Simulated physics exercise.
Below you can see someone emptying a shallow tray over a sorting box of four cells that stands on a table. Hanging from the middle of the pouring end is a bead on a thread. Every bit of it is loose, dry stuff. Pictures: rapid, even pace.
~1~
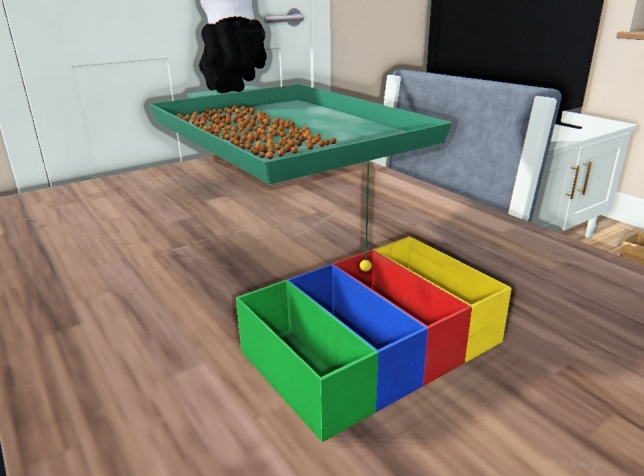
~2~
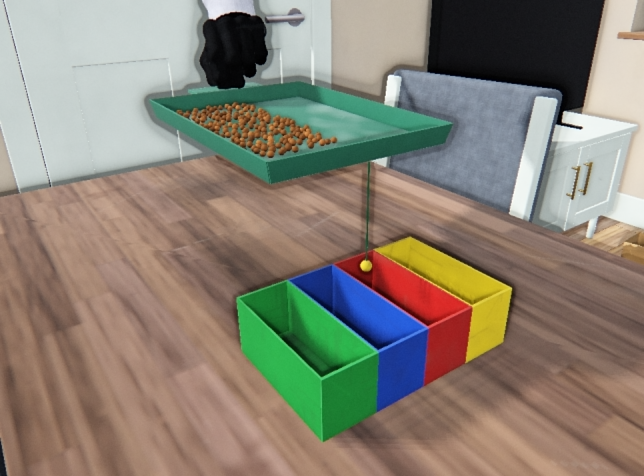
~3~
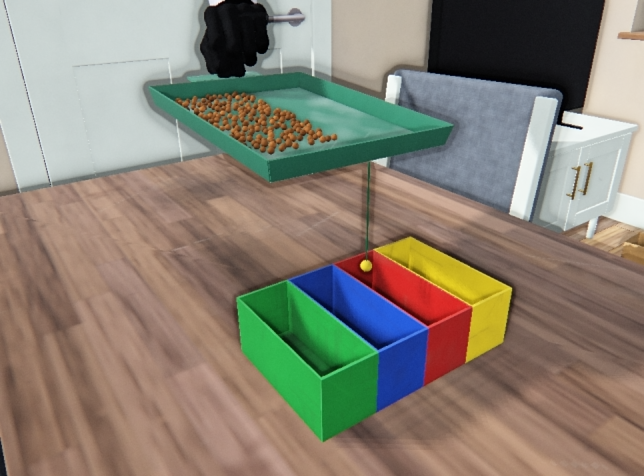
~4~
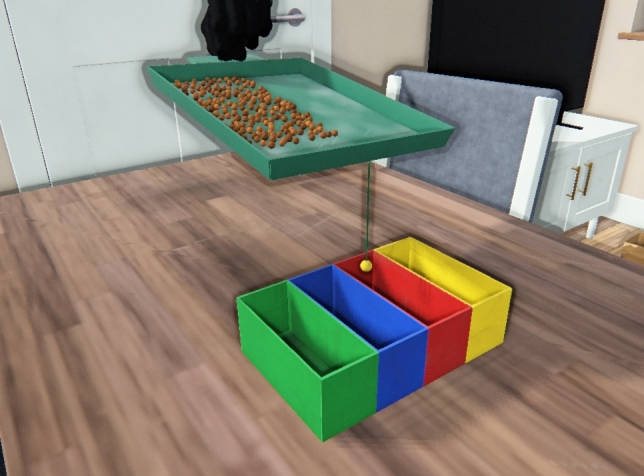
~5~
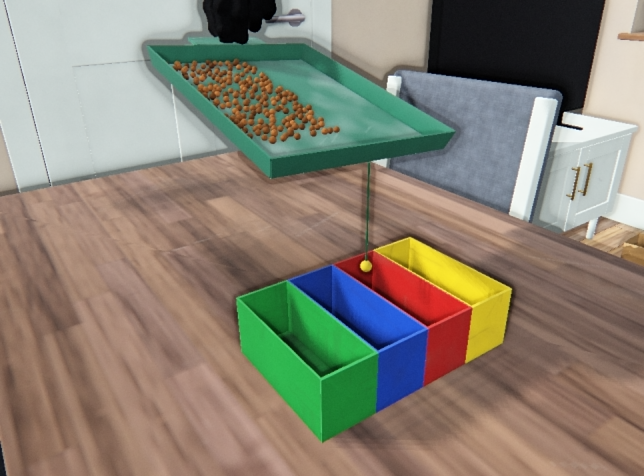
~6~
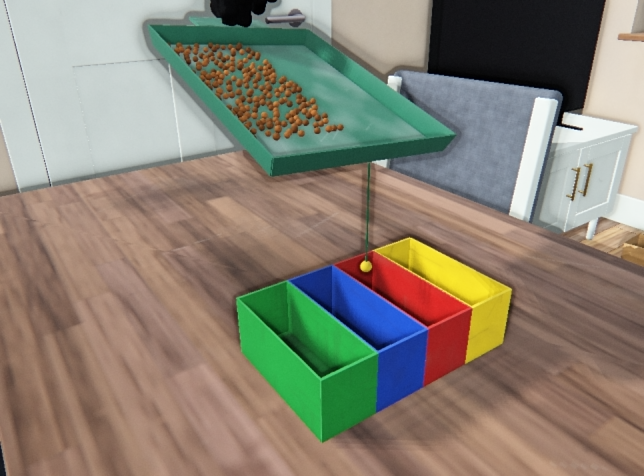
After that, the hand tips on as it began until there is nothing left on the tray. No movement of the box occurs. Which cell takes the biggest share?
The yellow cell.
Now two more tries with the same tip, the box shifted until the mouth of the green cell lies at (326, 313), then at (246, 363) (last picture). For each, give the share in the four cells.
Estimate: 100 % first, 40 % second.
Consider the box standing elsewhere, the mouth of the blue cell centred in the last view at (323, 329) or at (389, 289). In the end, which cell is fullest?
In order of the tries: The yellow one and red.
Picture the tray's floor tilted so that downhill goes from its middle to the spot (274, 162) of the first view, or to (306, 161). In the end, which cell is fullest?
Case 1 - the green one. Case 2 - the green one.
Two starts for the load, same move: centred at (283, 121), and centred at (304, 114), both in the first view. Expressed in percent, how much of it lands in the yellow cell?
About 60 %, then about 60 %.
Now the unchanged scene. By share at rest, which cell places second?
Red.
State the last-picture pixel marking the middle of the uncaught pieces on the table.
Near (521, 294).
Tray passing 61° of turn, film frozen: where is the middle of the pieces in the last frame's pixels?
The load is centred around (387, 152).
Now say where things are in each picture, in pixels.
The first frame shows corners of the pouring end (268, 159) and (445, 122), level; middle of the load (242, 130), cereal balls; bead on its thread (366, 266); green cell (349, 390); blue cell (401, 364); red cell (447, 340); yellow cell (488, 319).
The second frame shows corners of the pouring end (269, 159) and (446, 123), level; middle of the load (242, 128).
The third frame shows corners of the pouring end (270, 158) and (447, 124), tipped barely, lowest at the right corner; middle of the load (242, 120).
The fourth frame shows corners of the pouring end (272, 156) and (448, 127), tipped a little, lowest at the right corner; middle of the load (243, 108).
The fifth frame shows corners of the pouring end (273, 155) and (449, 129), tipped a little, lowest at the right corner; middle of the load (244, 97).
The sixth frame shows corners of the pouring end (275, 154) and (450, 132), tipped clearly, lowest at the right corner; middle of the load (247, 86); green cell (349, 391); blue cell (402, 365); red cell (447, 341); yellow cell (488, 321).
Just after the last frame, tray tipped steeply; the larger part on the tray; about a tenth falling or outside the box.
A moment on, tray tipped right over; roughly two thirds on the tray; about a tenth in the yellow cell; about a tenth in the red cell; just a few in the blue cell; roughly a quarter falling or outside the box.
Further on, tray tipped past a quarter turn; roughly half in the yellow cell; roughly a third in the red cell; about a tenth in the blue cell; about a tenth falling or outside the box.
When it is over, tray tipped past a quarter turn; roughly half in the yellow cell; roughly a third in the red cell; about a tenth in the blue cell; not one in the green cell; about a tenth outside the box.
